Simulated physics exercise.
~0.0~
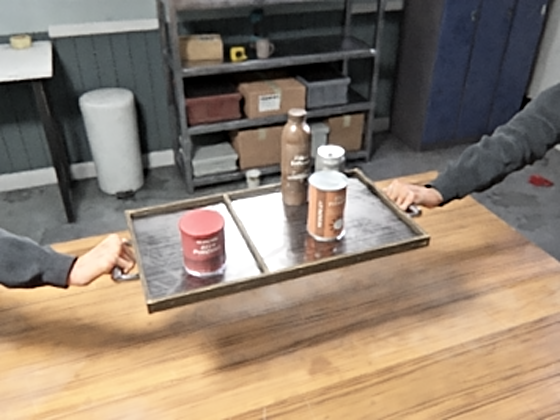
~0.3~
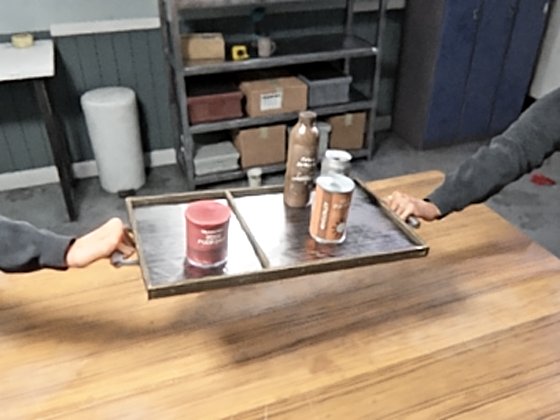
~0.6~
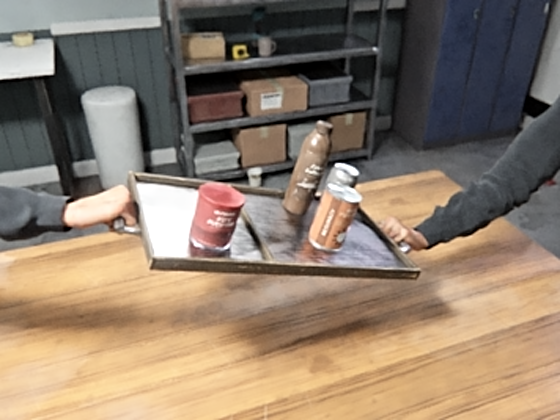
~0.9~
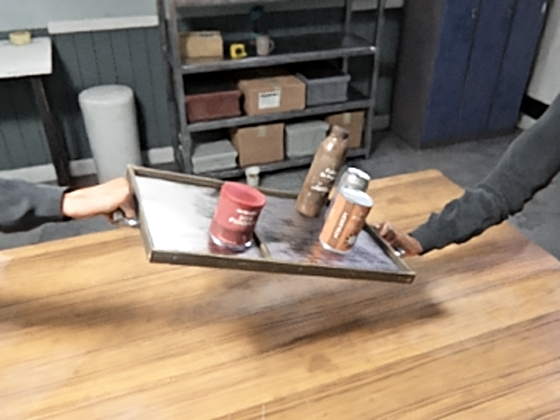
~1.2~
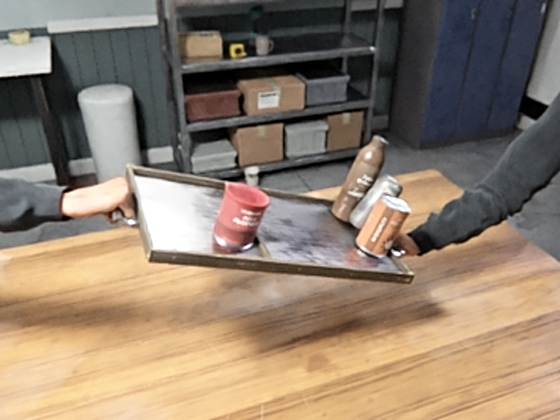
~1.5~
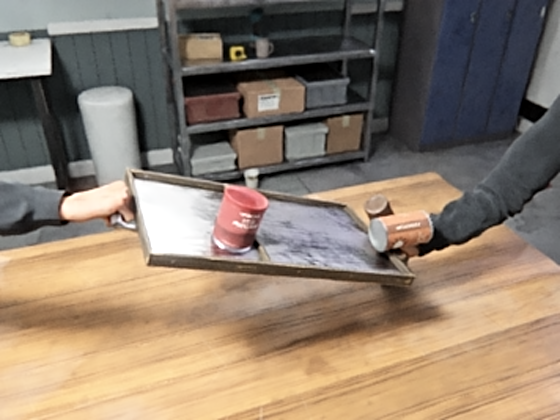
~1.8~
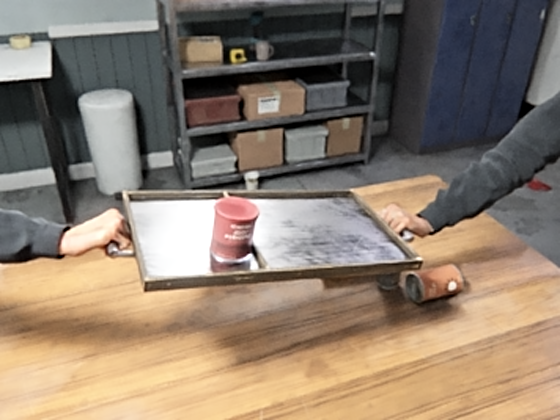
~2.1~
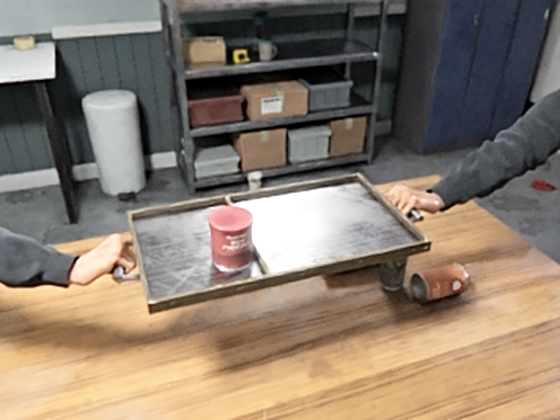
A tray held by two hands tips right, spilling three containers, then levels with the red tin aboard.
